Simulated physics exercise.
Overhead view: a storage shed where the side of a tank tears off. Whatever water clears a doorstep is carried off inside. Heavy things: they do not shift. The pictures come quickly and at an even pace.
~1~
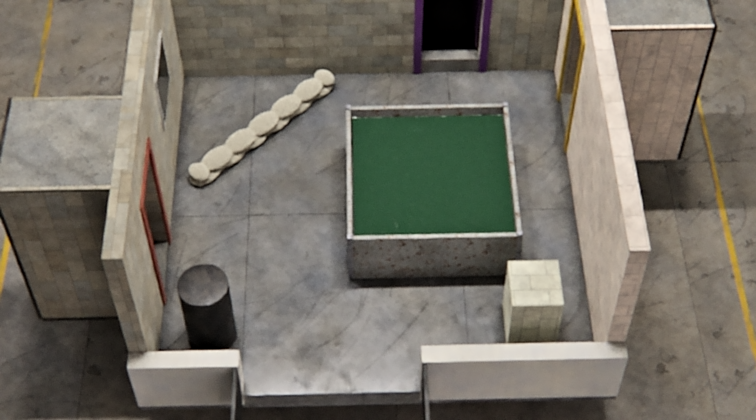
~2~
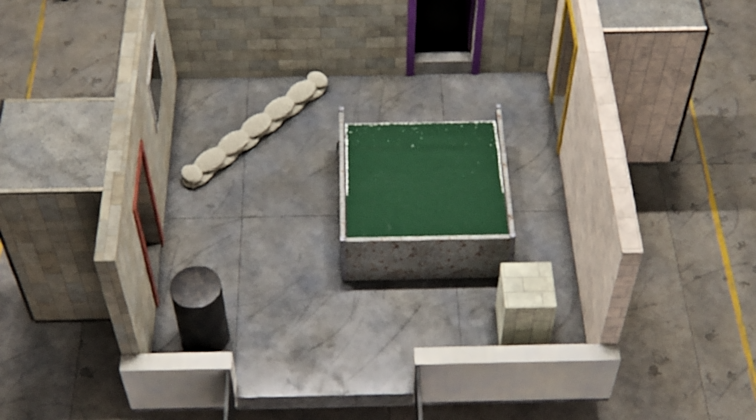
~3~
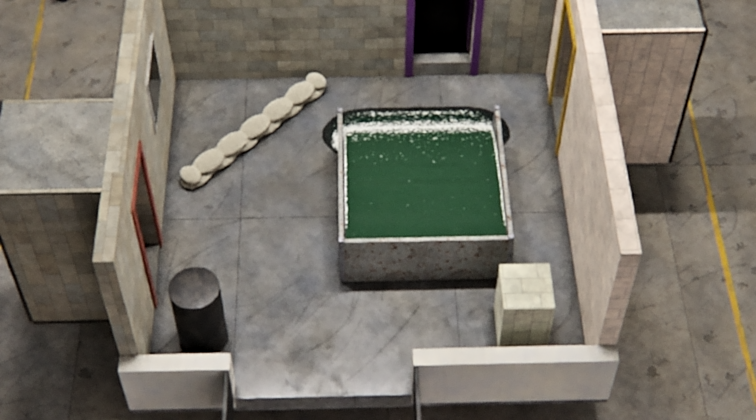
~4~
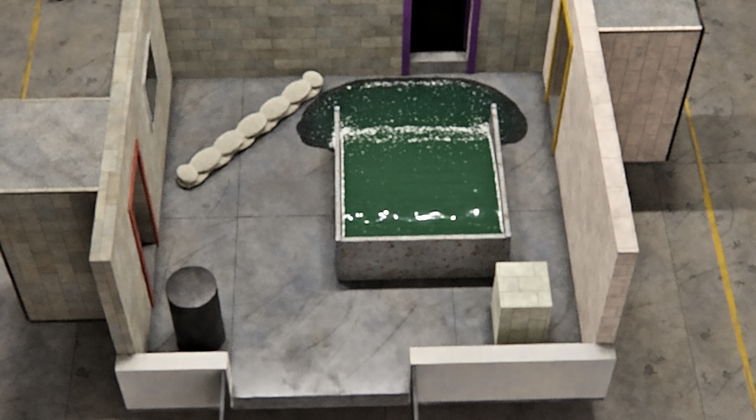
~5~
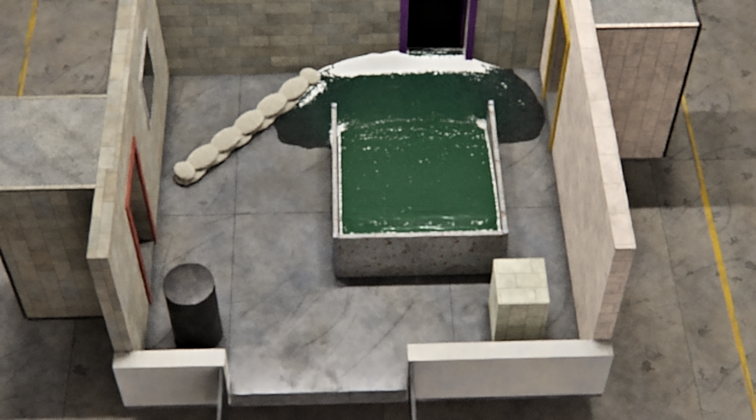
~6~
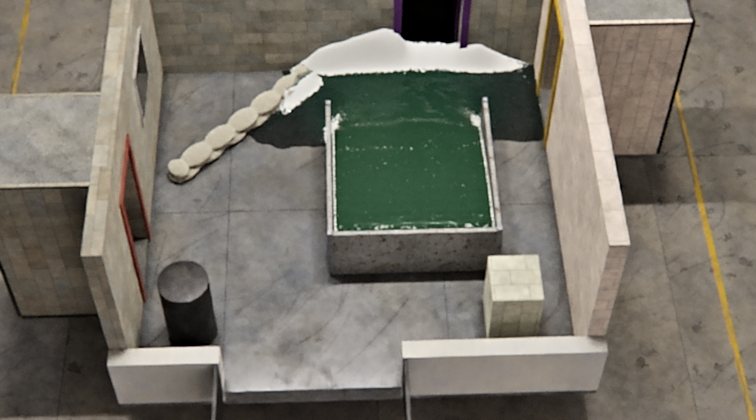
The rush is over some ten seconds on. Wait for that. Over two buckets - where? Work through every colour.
Red door over two; yellow door over two; purple door over two.
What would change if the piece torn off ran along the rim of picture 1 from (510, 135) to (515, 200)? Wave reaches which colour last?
I'd say the red-painted one.
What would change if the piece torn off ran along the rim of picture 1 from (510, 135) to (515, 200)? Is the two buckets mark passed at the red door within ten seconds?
Result: Red door goes past the limit.
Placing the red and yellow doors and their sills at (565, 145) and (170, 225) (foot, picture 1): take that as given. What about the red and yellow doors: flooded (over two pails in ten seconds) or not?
Result - the red one exceeds the limit while the yellow one stays within limits.
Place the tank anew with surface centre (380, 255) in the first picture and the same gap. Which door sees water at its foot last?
Bringing up the rear is the door marked red.
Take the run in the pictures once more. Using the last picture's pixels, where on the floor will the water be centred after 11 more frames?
Around (400, 138).
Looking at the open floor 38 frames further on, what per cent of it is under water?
Around 95 percent of it.
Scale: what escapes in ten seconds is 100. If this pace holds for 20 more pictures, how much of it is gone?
Roughly 40 %.
A moment on, water covers 30 % of the floor; the red door not reached, the yellow door wet at the sill, nothing in, the purple door far over two buckets in.
Next, water covers 50 % of the floor; the red door not reached, the yellow door under two buckets in, the purple door far over two buckets in.
Then, water covers 85 % of the floor; the red door under two buckets in, the yellow door far over two buckets in, the purple door far over two buckets in.
Later, water covers 95 % of the floor; the red door over two buckets in, the yellow door far over two buckets in, the purple door far over two buckets in.
In the end, water covers 95 % of the floor; the red door over two buckets in, the yellow door far over two buckets in, the purple door far over two buckets in.
